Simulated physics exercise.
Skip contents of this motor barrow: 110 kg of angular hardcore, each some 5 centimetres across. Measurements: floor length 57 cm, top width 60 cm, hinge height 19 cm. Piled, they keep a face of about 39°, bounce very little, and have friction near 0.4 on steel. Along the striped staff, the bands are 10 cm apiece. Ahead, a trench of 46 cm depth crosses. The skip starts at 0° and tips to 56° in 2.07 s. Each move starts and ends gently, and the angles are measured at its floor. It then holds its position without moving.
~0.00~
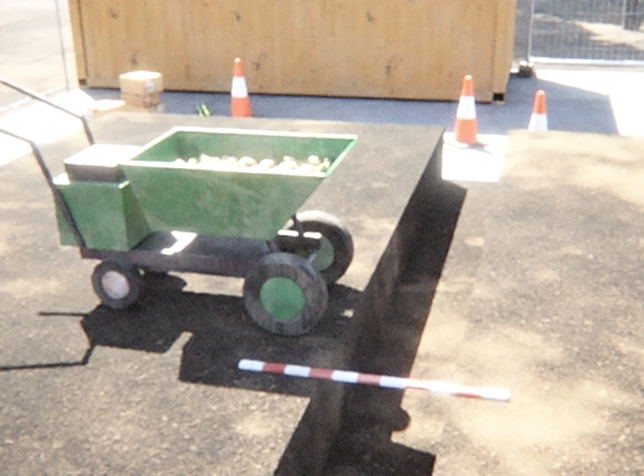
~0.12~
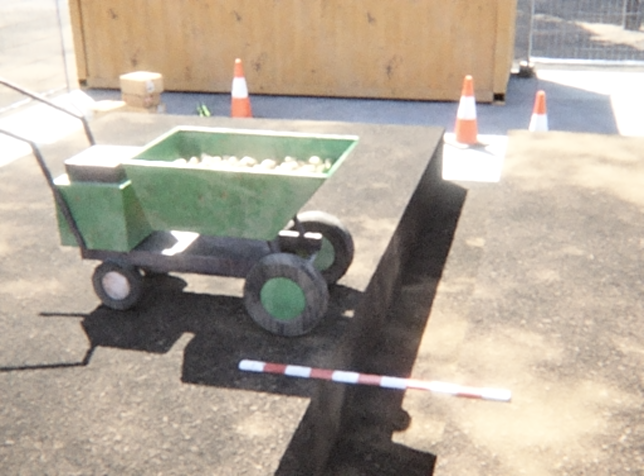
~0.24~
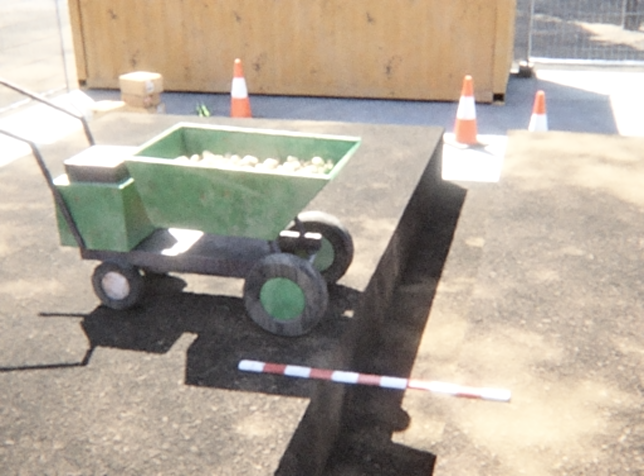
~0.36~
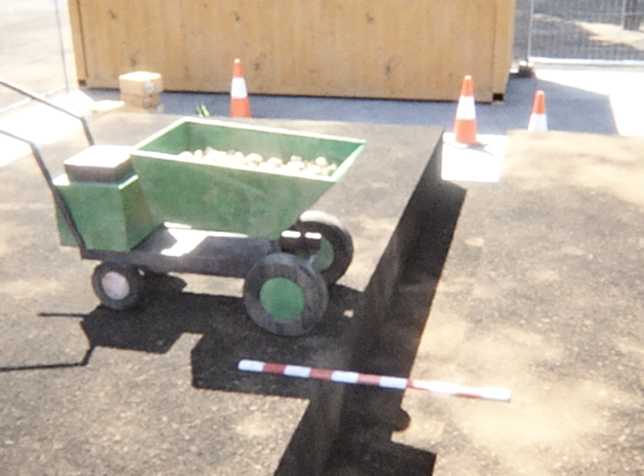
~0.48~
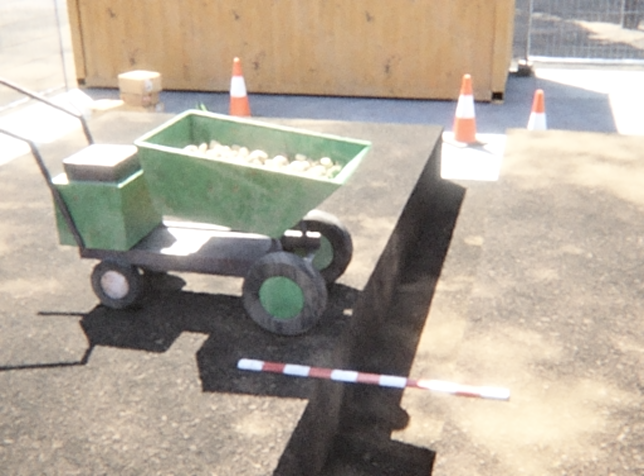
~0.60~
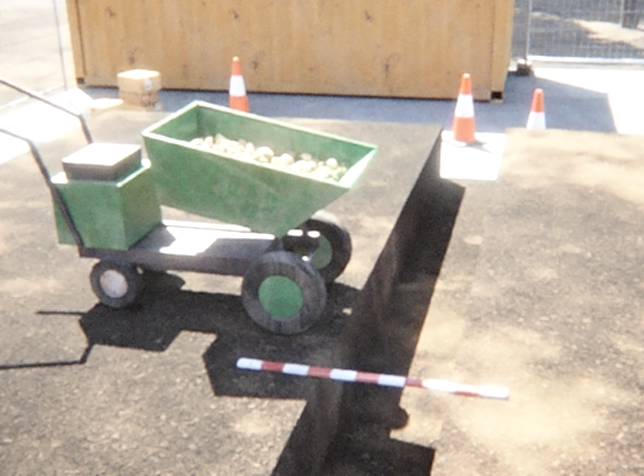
On a sunlit yard with traffic cones and a wooden wall behind, a green motor barrow holding pale, rounded stones stands beside a dark trench, a striped staff lying near its wheels. Its skip sits level at first, then gradually tilts, the left end rising while the stones shift slightly inside.
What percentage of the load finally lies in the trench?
About 5 per cent.
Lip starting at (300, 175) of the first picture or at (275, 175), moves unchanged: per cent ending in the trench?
5 % and 10 %.
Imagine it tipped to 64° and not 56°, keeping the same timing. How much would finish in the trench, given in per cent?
About 35%.
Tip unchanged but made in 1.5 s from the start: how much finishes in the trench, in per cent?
About 10 percent, I'd say.
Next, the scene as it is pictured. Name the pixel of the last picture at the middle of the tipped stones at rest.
Somewhere near pixel (445, 408).
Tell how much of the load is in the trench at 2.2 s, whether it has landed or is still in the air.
About 0 per cent by then.
After 1.5 s the floor is at 47°; 100 % in the skip; the foremost stones are at (381, 231).
After 2.2 s the floor is at 56°; 100 % in the skip; the foremost stones are at (416, 252).
After 2.5 s the floor is at 56°; 98 % in the skip, 2 % in the trench; the foremost stones are at (463, 326).
After 4.5 s the floor is at 56°; 93 % in the skip, 5 % in the trench, 1 % past the trench; the foremost stones are at (507, 329).
